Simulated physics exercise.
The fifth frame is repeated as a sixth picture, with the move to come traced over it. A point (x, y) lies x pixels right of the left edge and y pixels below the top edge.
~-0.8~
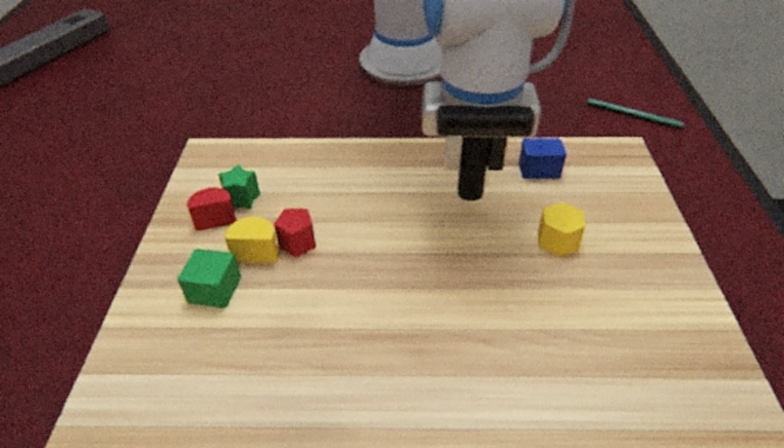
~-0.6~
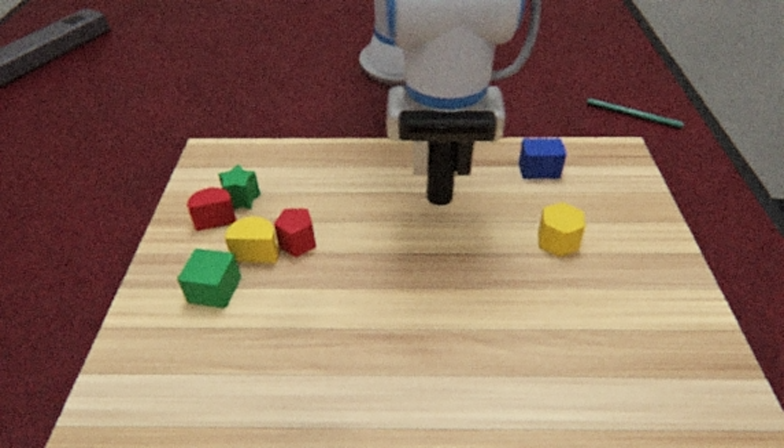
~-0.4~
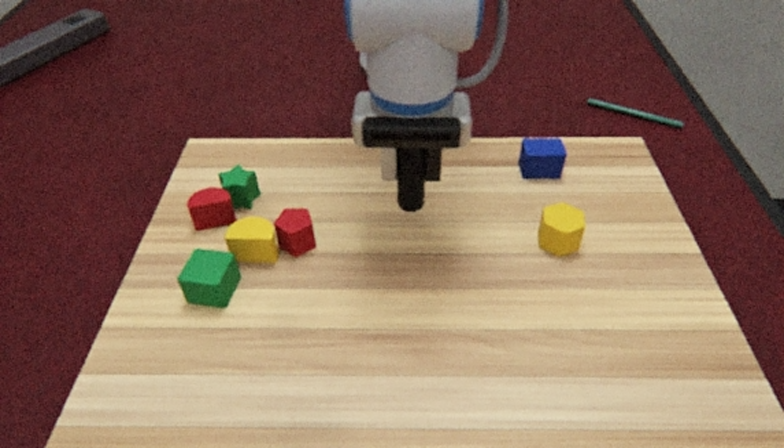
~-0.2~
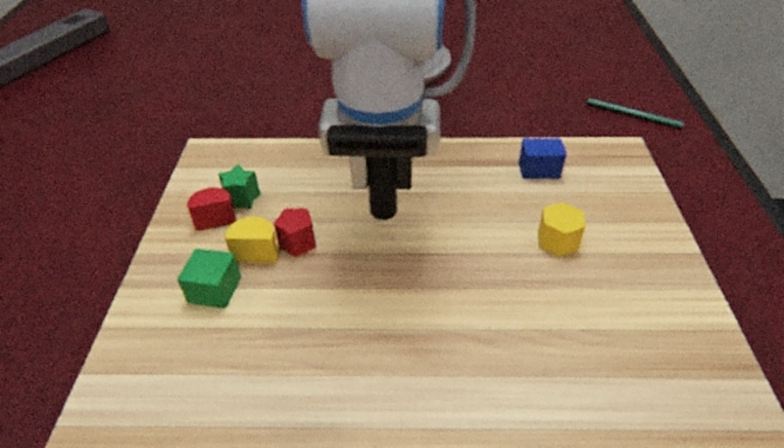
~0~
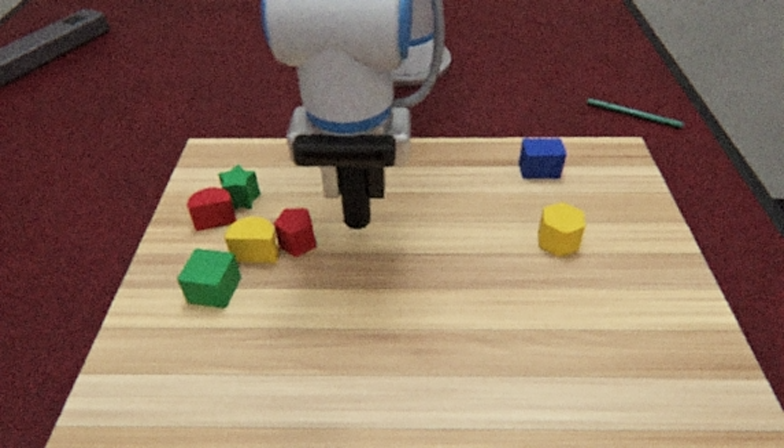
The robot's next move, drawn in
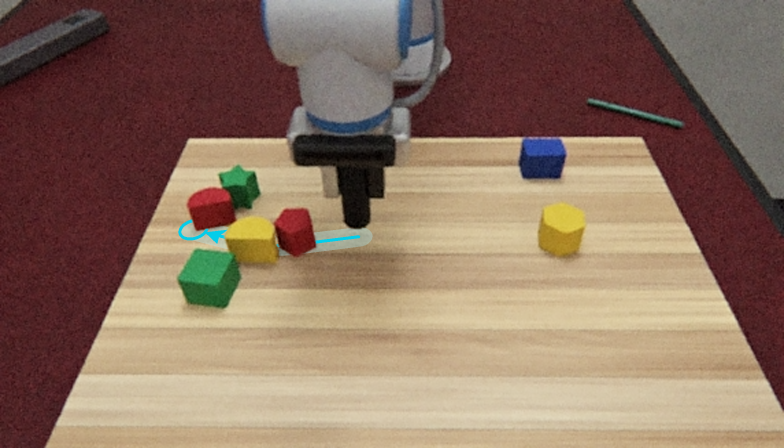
On a light wooden board over a dark red surface, a robot arm holds a black rod near the far edge, between a cluster of red, green and yellow blocks and two blocks at right. The arm moves steadily left and slightly nearer, bringing the rod closer to the cluster, while every block stays still.
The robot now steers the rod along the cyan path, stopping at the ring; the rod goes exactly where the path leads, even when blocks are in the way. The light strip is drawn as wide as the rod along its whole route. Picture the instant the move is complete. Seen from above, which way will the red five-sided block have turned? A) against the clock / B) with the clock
I'll go with A - against the clock.
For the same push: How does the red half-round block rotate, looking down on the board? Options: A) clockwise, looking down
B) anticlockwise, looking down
A (clockwise, looking down)
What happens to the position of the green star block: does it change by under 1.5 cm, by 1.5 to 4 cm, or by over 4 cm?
Displaced less than 1.5 cm.
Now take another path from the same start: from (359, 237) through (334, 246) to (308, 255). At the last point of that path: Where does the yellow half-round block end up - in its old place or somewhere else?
It gets pushed out of place.
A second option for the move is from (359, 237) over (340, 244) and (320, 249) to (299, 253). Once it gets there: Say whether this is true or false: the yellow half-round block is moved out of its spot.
That statement is accurate.
Drawn move, from (359, 237) via (271, 245), ending at (194, 229).
The first path, step by step. One third of the way, rod at (297, 227); yellow half-round block at (228, 232), turned 20° anticlockwise; red five-sided block at (266, 218), turned 25° clockwise.
Two thirds of the way, rod at (238, 225); yellow half-round block at (172, 241), turned 40° anticlockwise; red five-sided block at (205, 219).
At the end, rod at (187, 213); red half-round block at (203, 191), turned 30° clockwise; green star block still; yellow half-round block at (154, 247), turned 65° anticlockwise; red five-sided block at (155, 219), turned 30° anticlockwise.
